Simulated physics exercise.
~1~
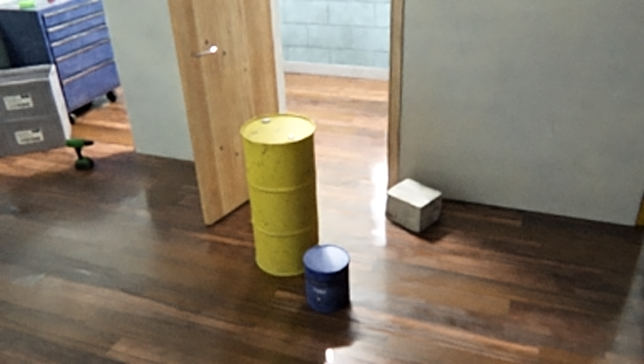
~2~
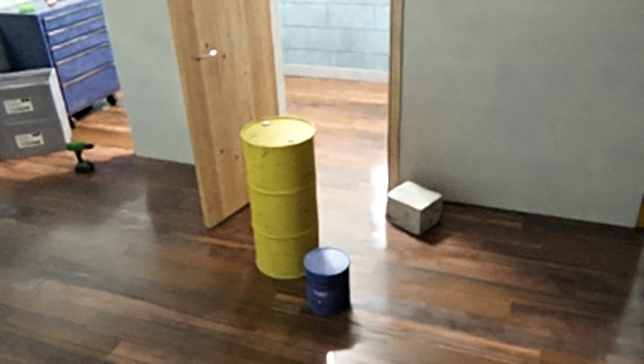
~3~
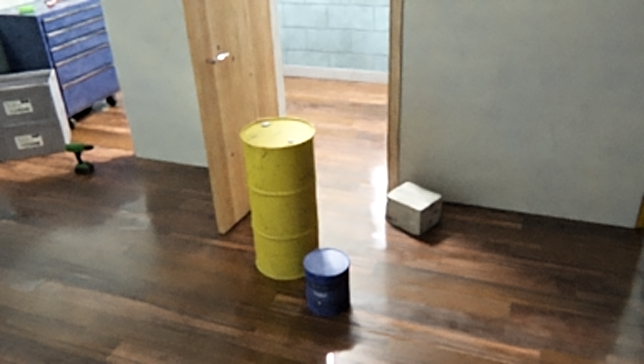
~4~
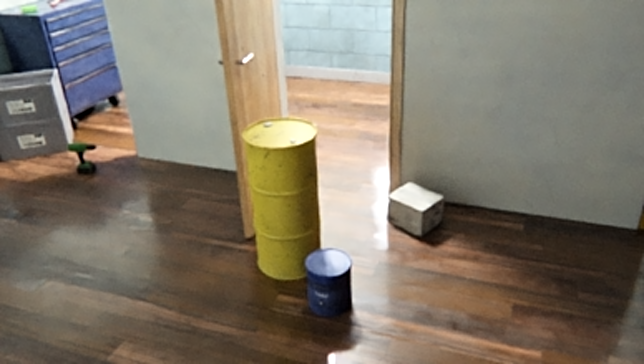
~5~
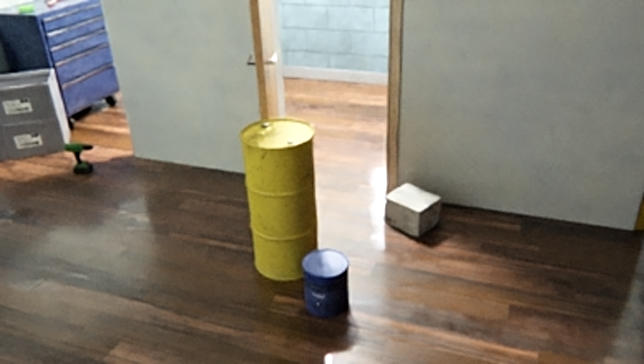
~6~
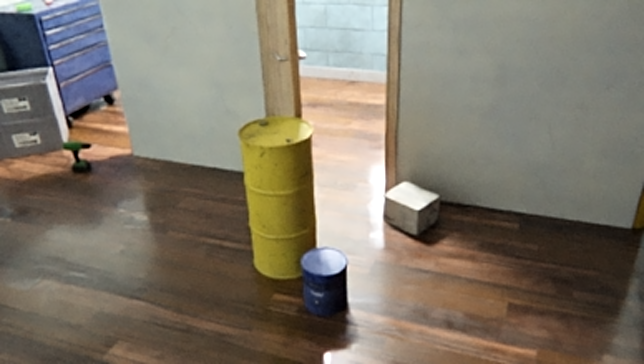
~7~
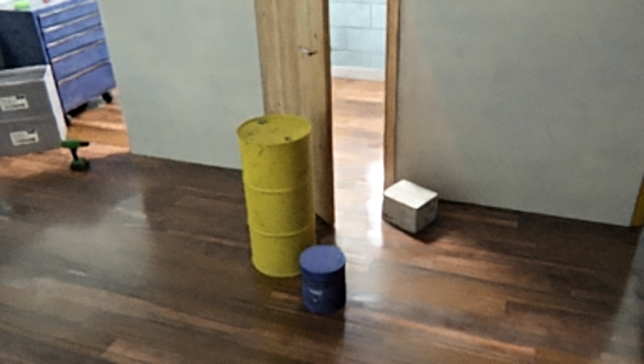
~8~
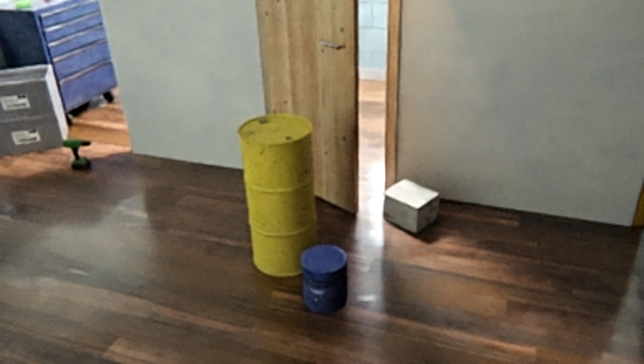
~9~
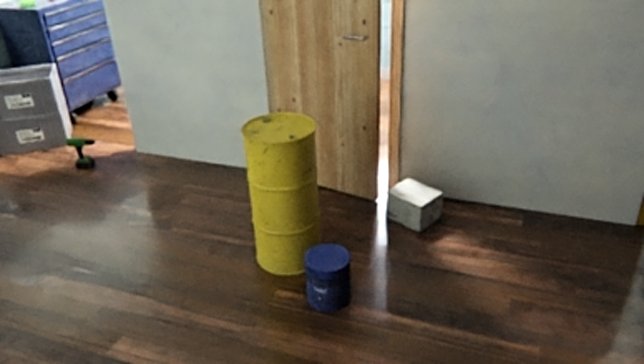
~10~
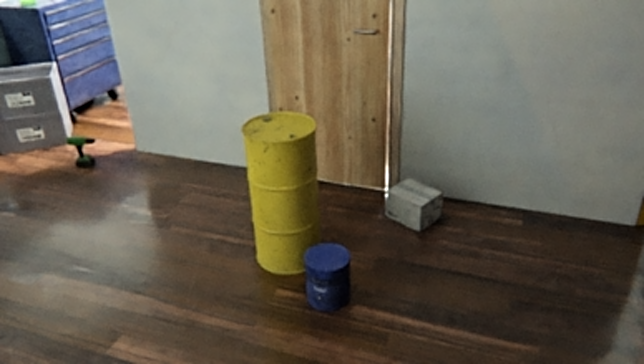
We see a wooden door standing open behind a yellow drum, a small blue pail and a white parcel on a dark wood floor. The door gradually swings to the right until it closes against its frame, while the drum, pail and parcel stay where they are.
